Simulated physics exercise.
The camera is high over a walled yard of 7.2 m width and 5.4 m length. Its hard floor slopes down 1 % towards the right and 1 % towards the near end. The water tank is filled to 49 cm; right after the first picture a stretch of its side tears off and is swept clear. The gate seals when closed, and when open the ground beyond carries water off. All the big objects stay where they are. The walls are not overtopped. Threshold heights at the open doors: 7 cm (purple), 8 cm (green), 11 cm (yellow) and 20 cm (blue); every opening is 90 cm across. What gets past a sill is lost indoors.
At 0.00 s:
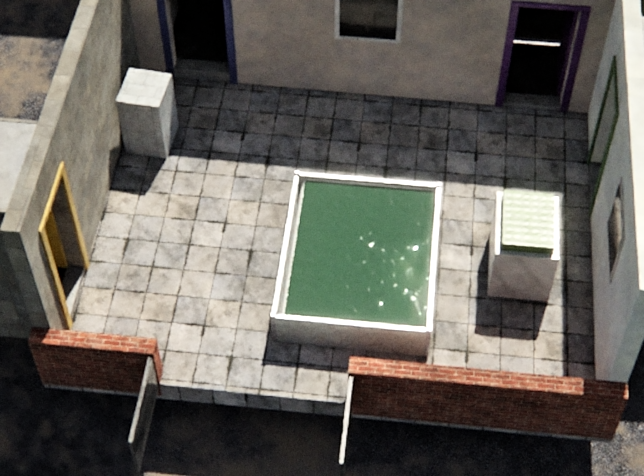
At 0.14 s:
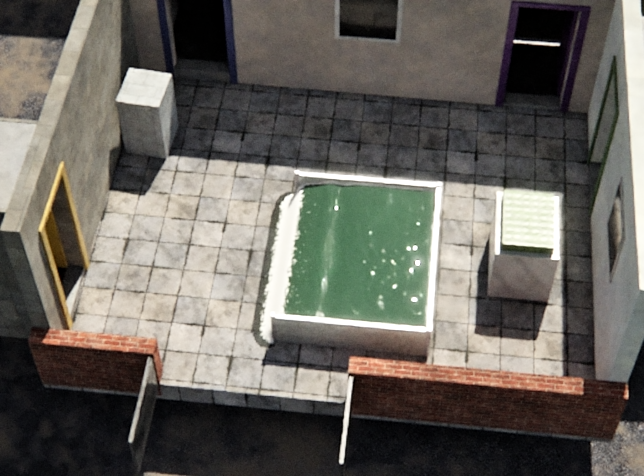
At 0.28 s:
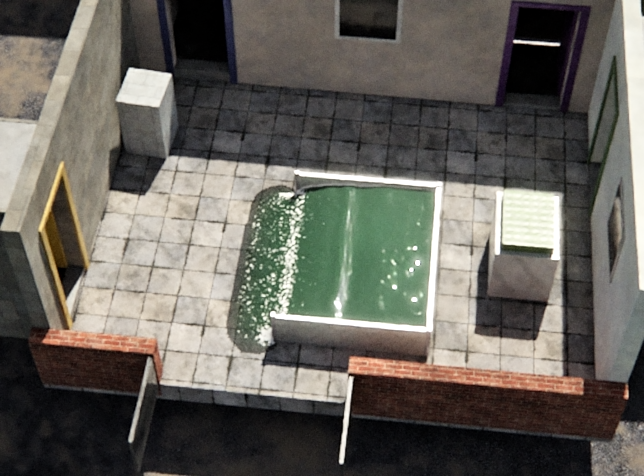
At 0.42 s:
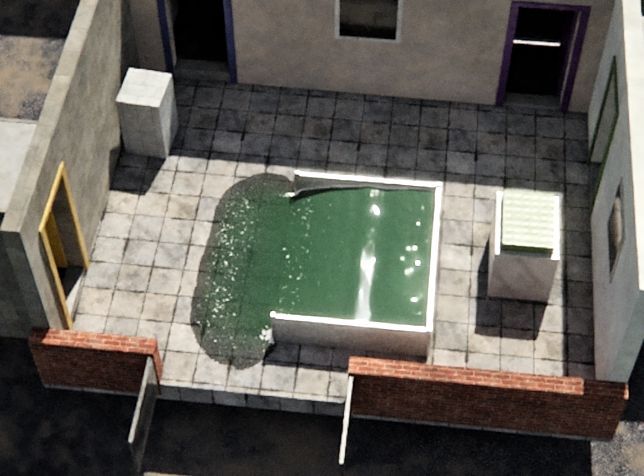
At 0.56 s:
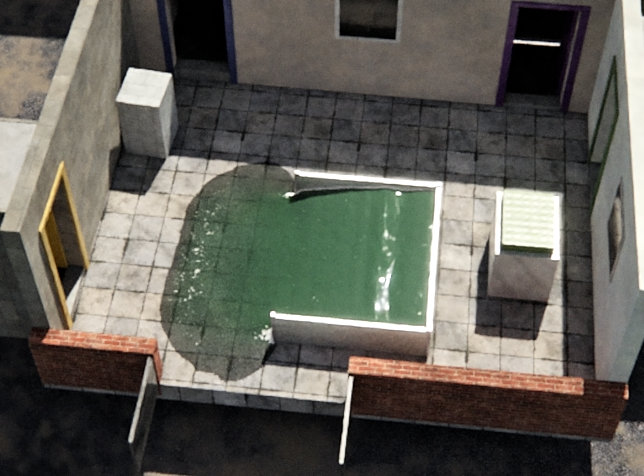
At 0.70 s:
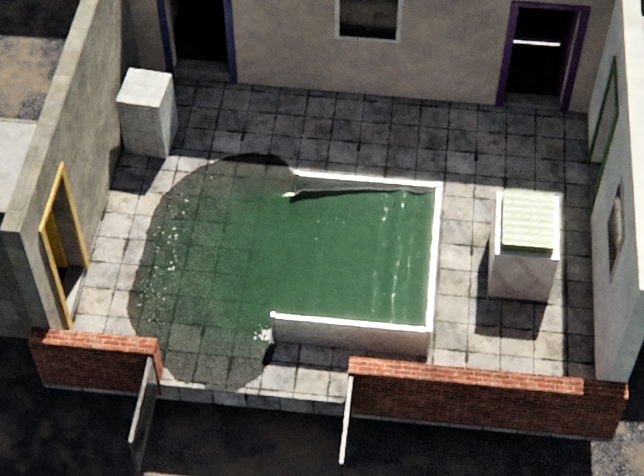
We see a walled, tiled yard from above with a tank of still green water; then its left side gives way and water pours out, spreading leftward across the paving in a widening, rounded, glinting sheet.
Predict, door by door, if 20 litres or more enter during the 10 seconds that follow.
Within that time: At the purple door it stays under the limit; at the green door it stays under the limit; at the yellow door it goes over the limit; at the blue door it keeps below the limit.
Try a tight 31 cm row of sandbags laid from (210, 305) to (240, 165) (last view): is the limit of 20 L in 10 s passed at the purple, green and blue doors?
Against that limit: Purple under, green not over, blue not over.
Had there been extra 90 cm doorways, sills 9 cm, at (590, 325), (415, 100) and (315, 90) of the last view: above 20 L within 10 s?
In turn: Below, below, under.
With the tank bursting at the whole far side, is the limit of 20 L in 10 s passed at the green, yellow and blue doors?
Against that limit: Green over, yellow not over, blue not over.
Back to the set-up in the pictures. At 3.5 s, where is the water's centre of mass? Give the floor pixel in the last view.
At about (212, 252).
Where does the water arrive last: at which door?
Last comes the green one.
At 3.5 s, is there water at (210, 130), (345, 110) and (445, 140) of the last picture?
In that order: Wet, dry, still dry.
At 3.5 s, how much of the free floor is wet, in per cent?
Near 40 per cent is wet.
After 1.4 s water covers 35 % of the floor and is deepest (30 cm) near (92, 252); purple door not reached, green door not reached, yellow door 23 cm at the sill, 10 L in, blue door not reached.
After 2.2 s water covers 35 % of the floor and is deepest (34 cm) near (62, 358); purple door not reached, green door not reached, yellow door 28 cm at the sill, 64 L in, blue door not reached.
After 3.5 s water covers 40 % of the floor and is deepest (24 cm) near (156, 247); purple door not reached, green door not reached, yellow door 22 cm at the sill, 169 L in, blue door 10 cm at the sill, 0 L in.
After 6.0 s water covers 65 % of the floor and is deepest (12 cm) near (62, 358); purple door not reached, green door not reached, yellow door 10 cm at the sill, 204 L in, blue door 5 cm at the sill, 0 L in.
After 10.0 s water covers 85 % of the floor and is deepest (10 cm) near (270, 322); purple door 4 cm at the sill, 0 L in, green door 8 cm at the sill, 3 L in, yellow door 4 cm at the sill, 204 L in, blue door 2 cm at the sill, 0 L in.
